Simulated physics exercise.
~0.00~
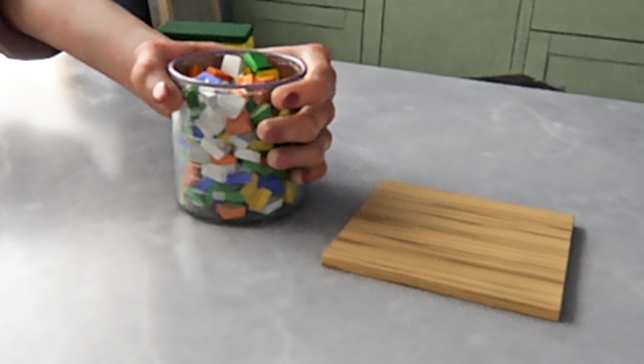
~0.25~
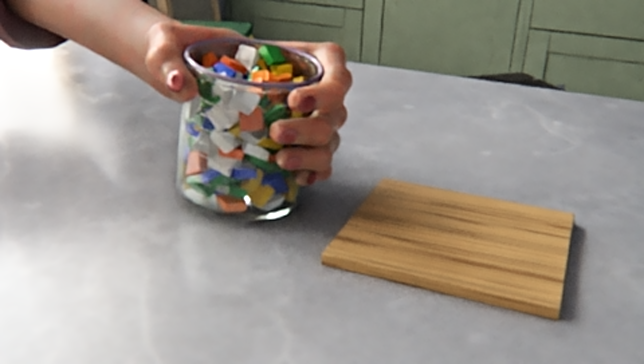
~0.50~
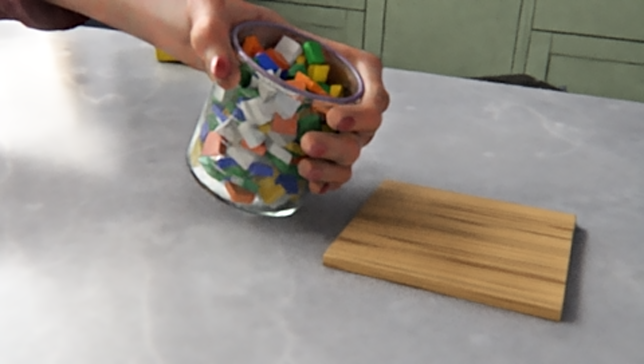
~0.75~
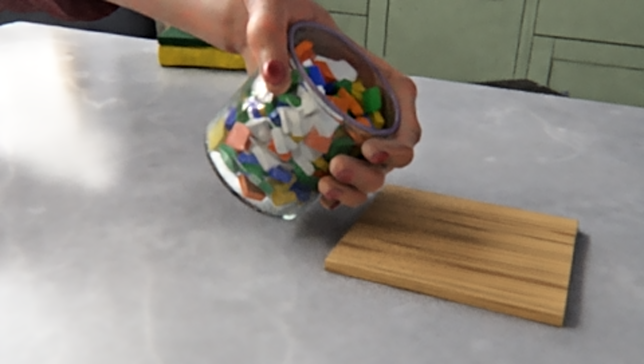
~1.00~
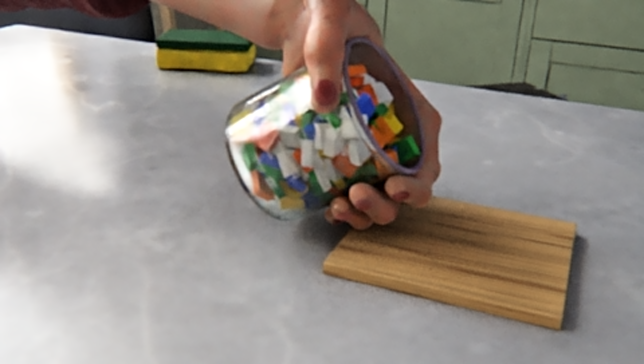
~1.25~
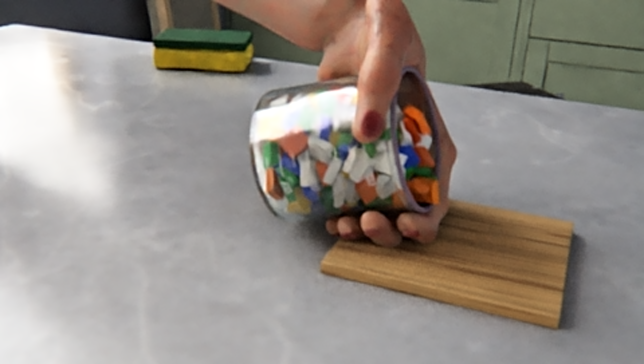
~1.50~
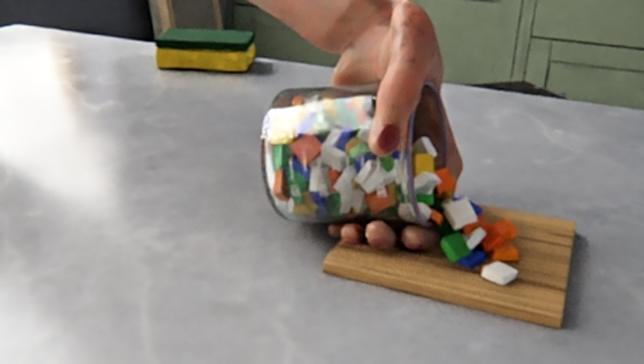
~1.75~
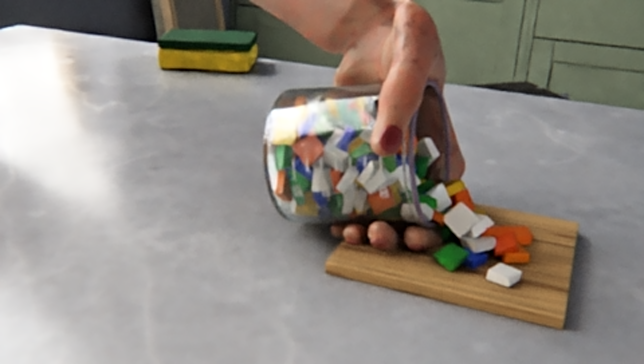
A pair of hands lifted a clear beaker full of colorful mosaic tiles off a gray countertop, moved it right and tipped it onto its side over a wooden block, where a small part of the tiles spilled out and settled in a little pile.
